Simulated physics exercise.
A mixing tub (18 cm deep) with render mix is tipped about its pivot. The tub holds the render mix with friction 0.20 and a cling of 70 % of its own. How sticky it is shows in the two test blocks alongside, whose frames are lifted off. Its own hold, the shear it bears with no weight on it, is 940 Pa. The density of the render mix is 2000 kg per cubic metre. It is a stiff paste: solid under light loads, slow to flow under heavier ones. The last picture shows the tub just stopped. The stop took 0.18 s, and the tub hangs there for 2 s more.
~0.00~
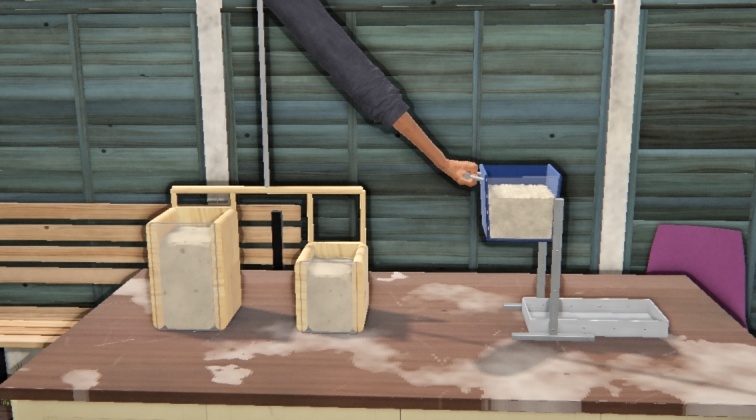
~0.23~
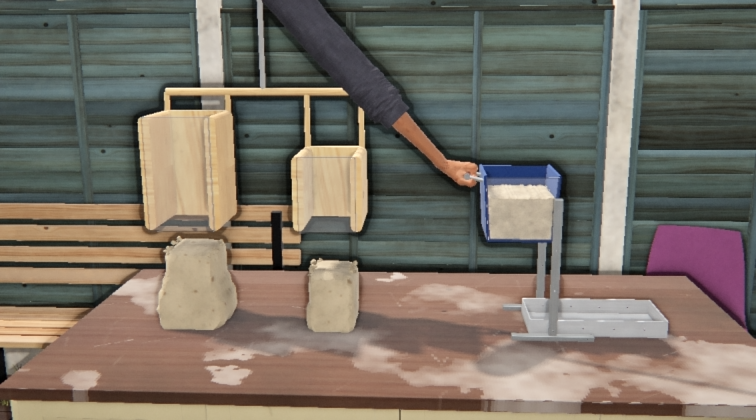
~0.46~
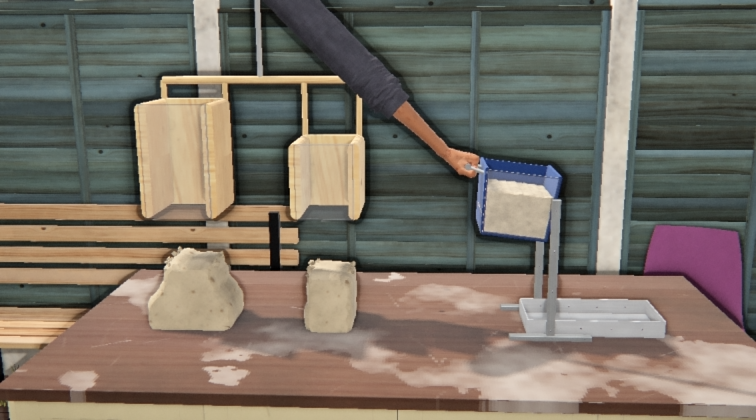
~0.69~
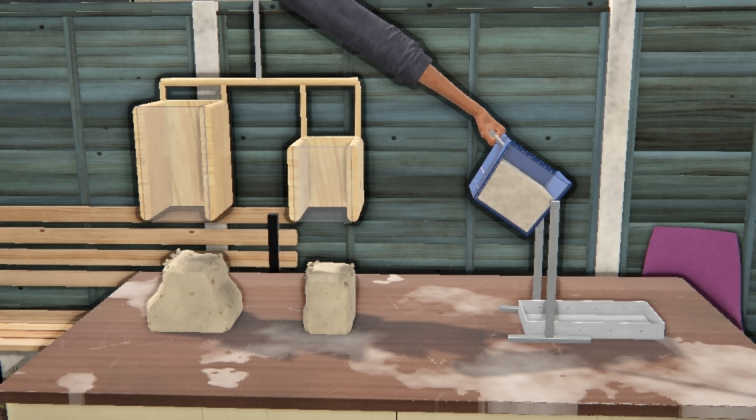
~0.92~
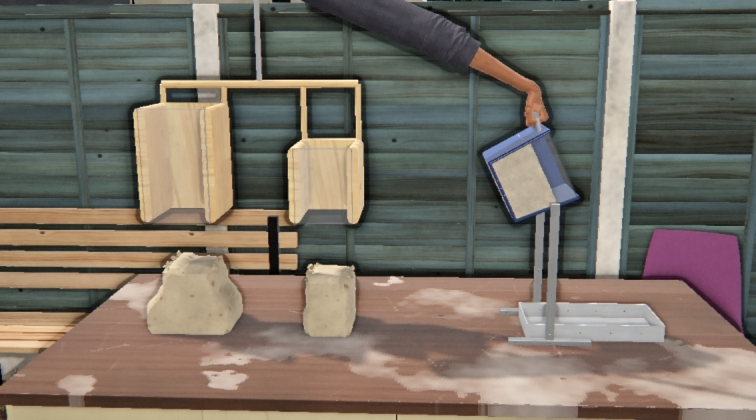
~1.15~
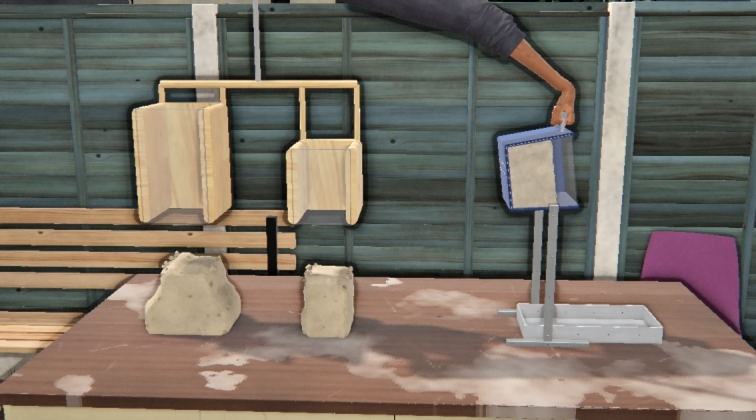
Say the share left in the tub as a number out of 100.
Close to 100 per cent.
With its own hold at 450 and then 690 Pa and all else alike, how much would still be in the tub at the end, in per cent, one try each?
In turn about 80 %, 100 %.
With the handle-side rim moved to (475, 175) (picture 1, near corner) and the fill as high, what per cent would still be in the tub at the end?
In that case some 100 per cent.
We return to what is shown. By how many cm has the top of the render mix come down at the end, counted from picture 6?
Roughly 0 cm.
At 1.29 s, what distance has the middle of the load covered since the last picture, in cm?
Roughly 0 cm.
By 1.29 s, the tub is at 83 degrees and holds 100 %.
By 1.46 s, the tub is at 83 degrees and holds 100 %.
By 1.63 s, the tub is at 83 degrees and holds 100 %.
By 1.80 s, the tub is at 83 degrees and holds 100 %.
By 3.15 s, at the end, the tub is at 83 degrees and holds 100 %.
